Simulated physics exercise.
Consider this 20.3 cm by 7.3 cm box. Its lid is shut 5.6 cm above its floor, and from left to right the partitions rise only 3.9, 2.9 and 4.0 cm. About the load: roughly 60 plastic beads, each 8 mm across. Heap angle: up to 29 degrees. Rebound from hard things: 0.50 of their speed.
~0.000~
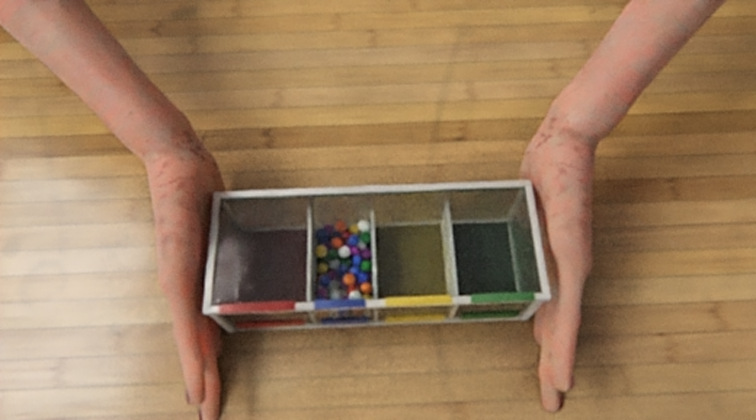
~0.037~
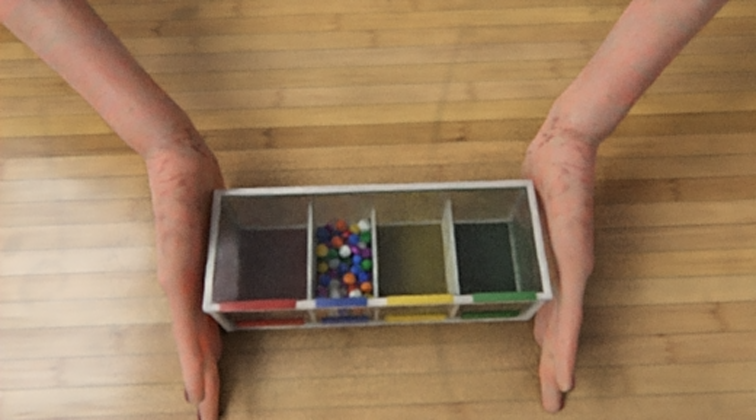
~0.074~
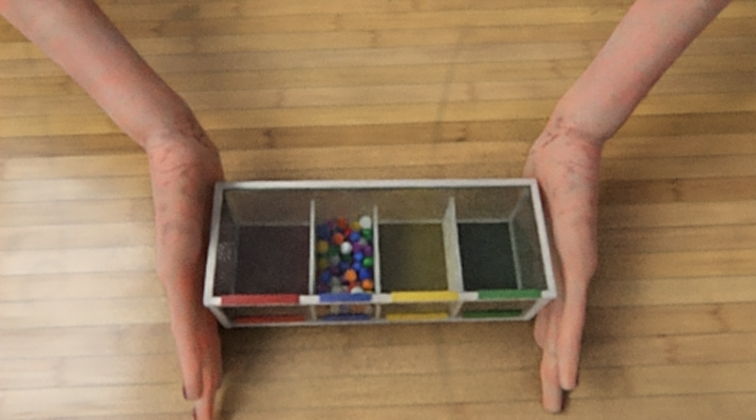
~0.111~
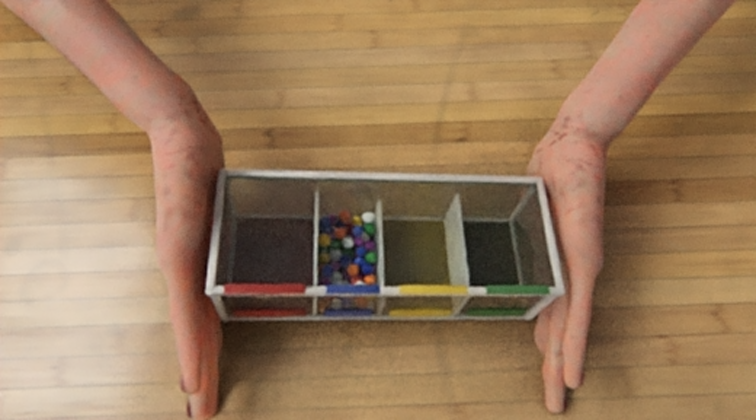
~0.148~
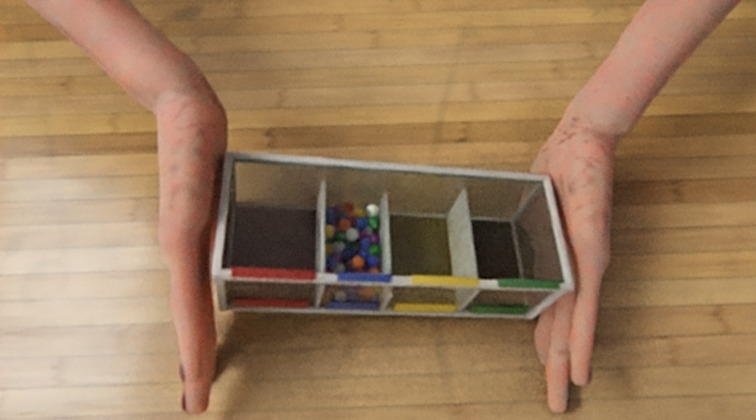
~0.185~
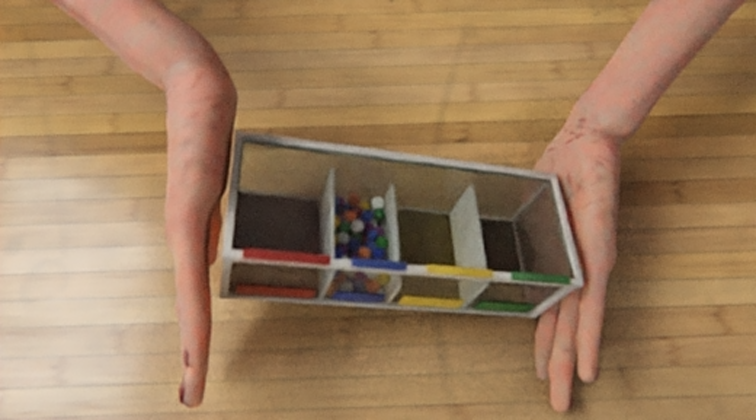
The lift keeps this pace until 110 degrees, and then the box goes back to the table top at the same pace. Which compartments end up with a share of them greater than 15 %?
Red: Not greater. Blue: Not greater. Green: Greater. Yellow: Greater.
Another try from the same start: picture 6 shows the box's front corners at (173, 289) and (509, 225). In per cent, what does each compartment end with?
Each compartment ends like this: Red 40 per cent, blue 60 per cent, green 0 per cent, yellow 0 per cent.
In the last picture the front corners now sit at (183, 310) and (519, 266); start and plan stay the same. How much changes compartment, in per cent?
Around 60 per cent, it would seem.
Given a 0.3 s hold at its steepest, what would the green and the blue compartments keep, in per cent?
Final amounts, green 45% and blue 0%.
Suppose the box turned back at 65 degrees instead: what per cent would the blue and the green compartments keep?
In per cent, blue 90 and green 0.
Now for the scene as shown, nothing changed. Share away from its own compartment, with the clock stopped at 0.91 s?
Near 55 in a hundred.
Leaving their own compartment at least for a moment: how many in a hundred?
I'd guess roughly 100 percent.
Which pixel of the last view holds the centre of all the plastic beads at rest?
Approximately (461, 248) in the last view.
After 0.91 s, tilt 110 degrees; blue 45 %, green 15 %, yellow 40 %.
Then, at 1.39 s, tilt 48 degrees; green 55 %, yellow 45 %.
Then, at 1.94 s, tilt 0 degrees; green 55 %, yellow 45 %.
In the end, at 2.5 s, red 0 %, blue 0 %, green 55 %, yellow 45 %.
